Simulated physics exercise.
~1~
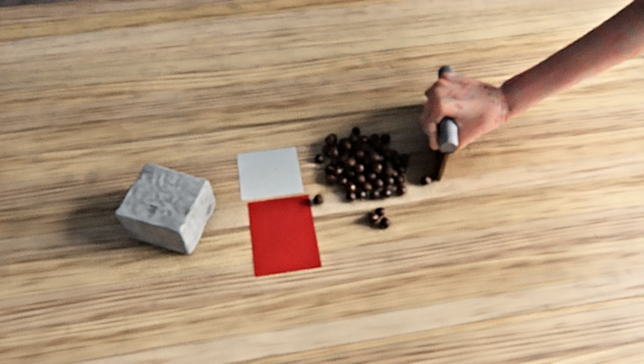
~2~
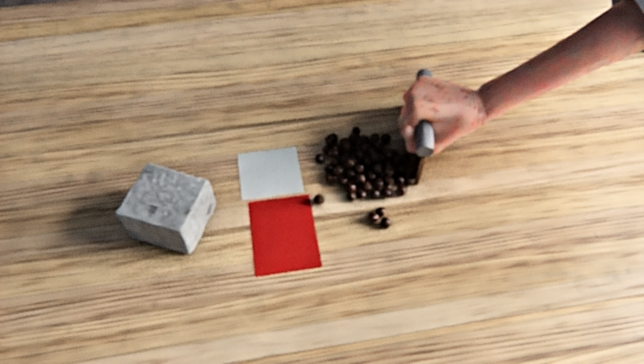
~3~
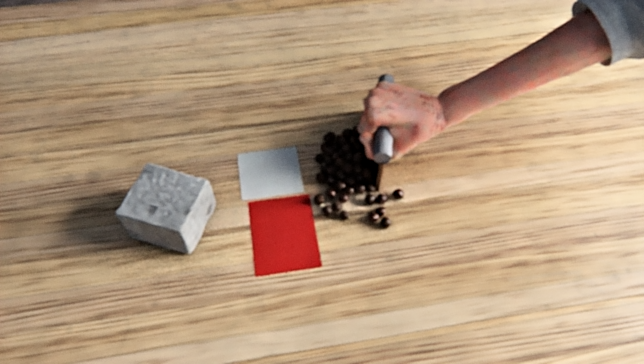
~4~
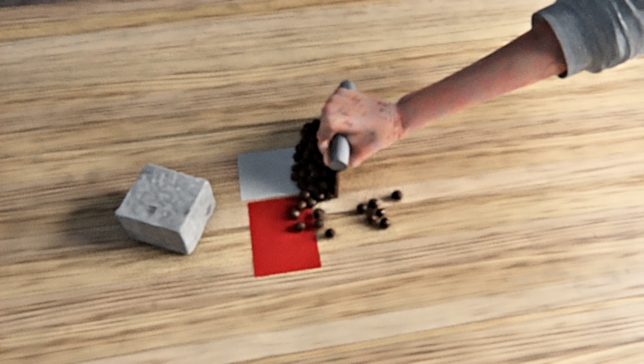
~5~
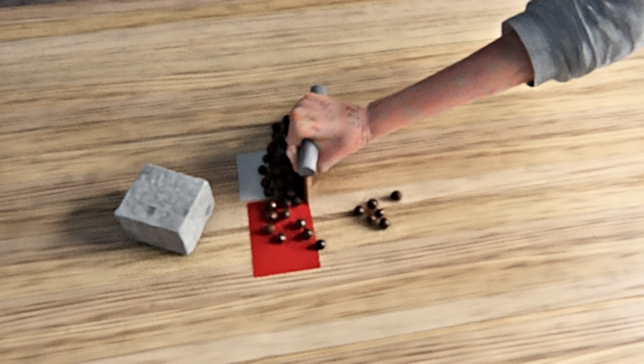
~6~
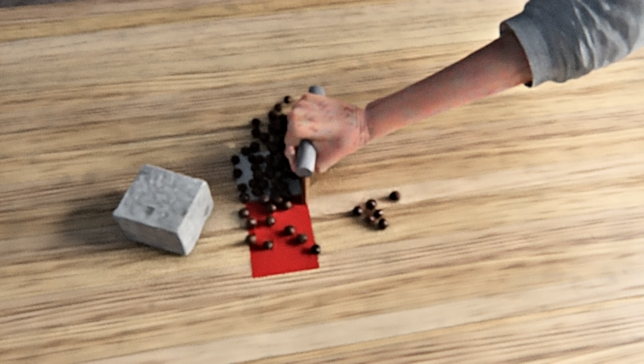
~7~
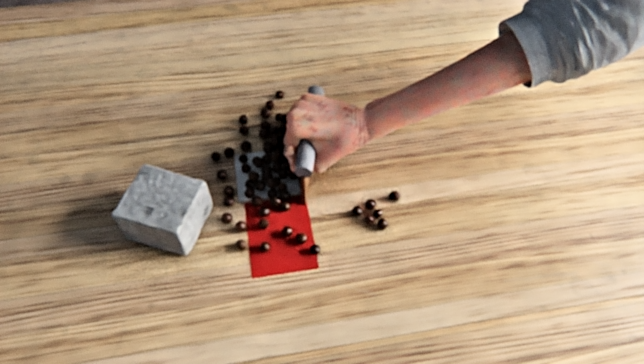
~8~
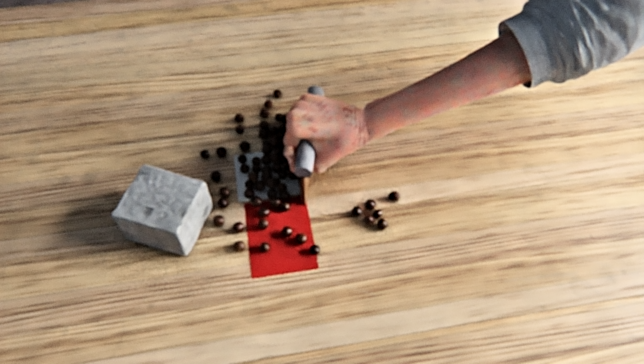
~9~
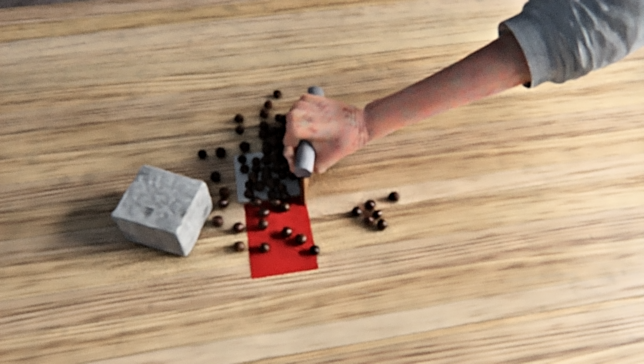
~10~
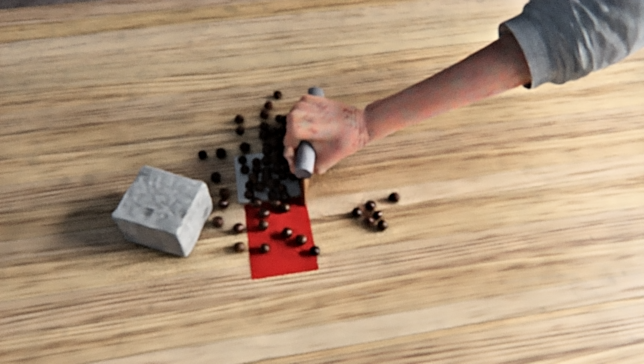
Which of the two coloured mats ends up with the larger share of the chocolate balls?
The white mat ends up with the larger share, with many balls crowded on it near the scraper, while only a smaller part of the spill rests on the red mat.
